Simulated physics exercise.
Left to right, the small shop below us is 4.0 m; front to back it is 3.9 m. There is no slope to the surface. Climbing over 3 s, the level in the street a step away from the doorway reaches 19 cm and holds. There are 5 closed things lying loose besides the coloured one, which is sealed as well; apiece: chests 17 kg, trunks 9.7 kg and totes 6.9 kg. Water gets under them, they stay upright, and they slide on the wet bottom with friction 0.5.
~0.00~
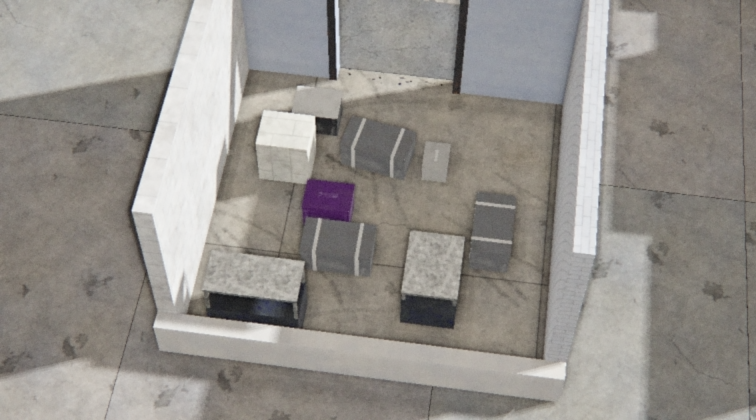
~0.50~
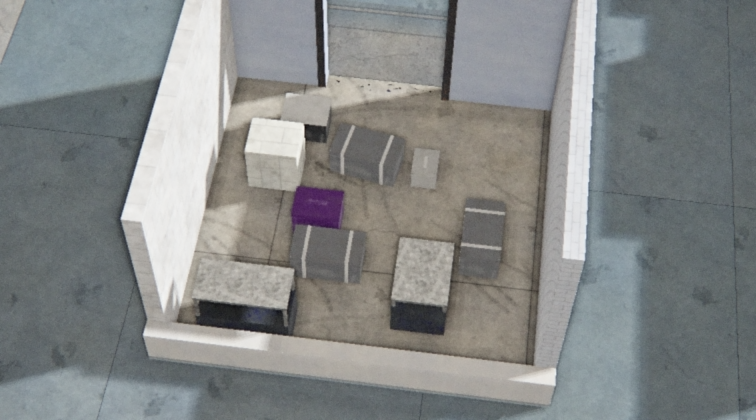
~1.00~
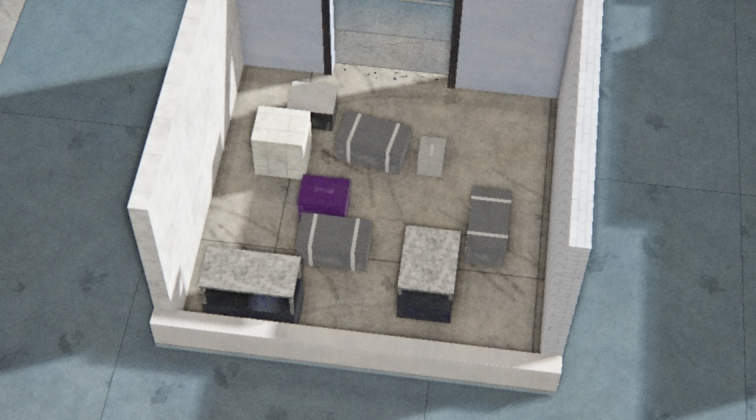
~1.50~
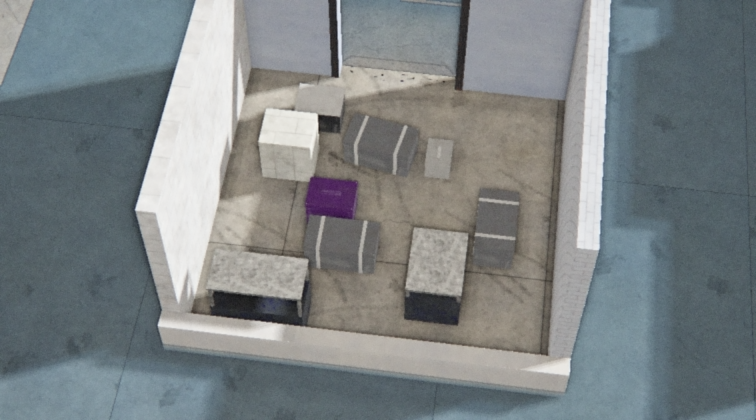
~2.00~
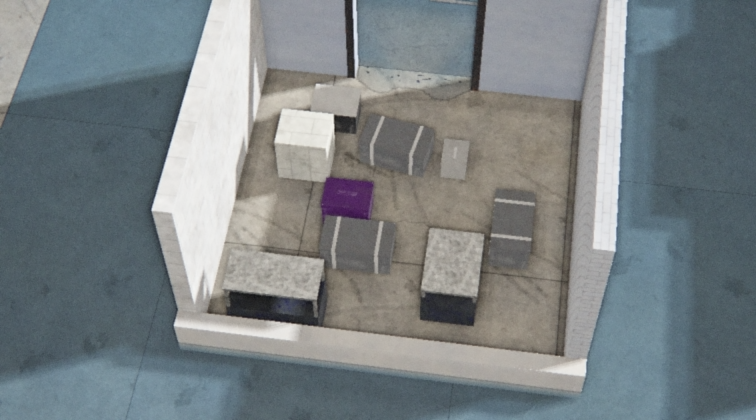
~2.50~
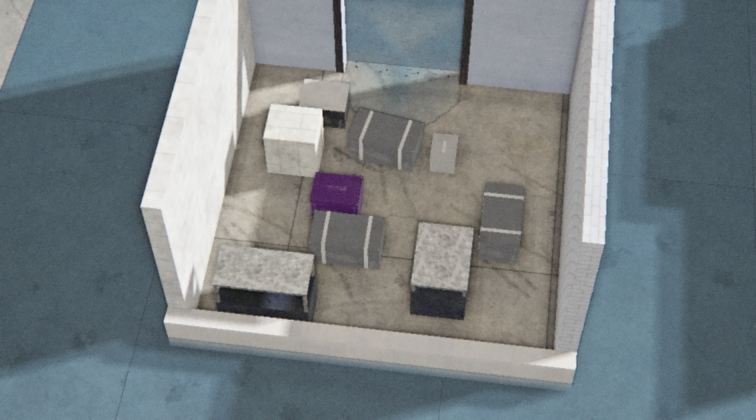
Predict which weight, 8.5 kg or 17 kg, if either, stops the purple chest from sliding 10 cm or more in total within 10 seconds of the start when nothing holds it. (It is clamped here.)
Expect neither amount to be sufficient.
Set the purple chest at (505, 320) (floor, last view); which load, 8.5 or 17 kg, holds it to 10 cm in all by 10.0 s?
Short answer: No load.
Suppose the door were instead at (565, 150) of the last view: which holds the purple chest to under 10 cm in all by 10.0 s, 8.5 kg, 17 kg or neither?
With that change, neither one suffices.
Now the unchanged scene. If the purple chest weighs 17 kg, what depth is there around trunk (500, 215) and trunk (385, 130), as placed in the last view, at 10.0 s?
First about 11 cm, second about 11 cm.
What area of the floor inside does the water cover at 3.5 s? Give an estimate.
My estimate is roughly 3.0 m2.
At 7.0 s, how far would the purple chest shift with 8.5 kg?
Roughly 120 cm.
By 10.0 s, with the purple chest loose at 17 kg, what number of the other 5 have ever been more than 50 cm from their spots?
The count comes to 3.
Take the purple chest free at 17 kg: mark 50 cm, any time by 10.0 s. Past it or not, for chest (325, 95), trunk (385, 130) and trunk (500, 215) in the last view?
Falls short; exceeds it; exceeds it.
After 3.5 s the purple chest would be 0 cm from its start with 8.5 kg and 0 cm from its start with 17 kg; 0 cm of water round it then.
After 4.5 s the purple chest would be 30 cm from its start with 8.5 kg and 20 cm from its start with 17 kg; 6 cm of water round it then.
After 7.0 s the purple chest would be 121 cm from its start with 8.5 kg and 51 cm from its start with 17 kg; 6 cm of water round it then.
After 10.0 s the purple chest would be 45 cm from its start with 8.5 kg and 50 cm from its start with 17 kg; 12 cm of water round it then.
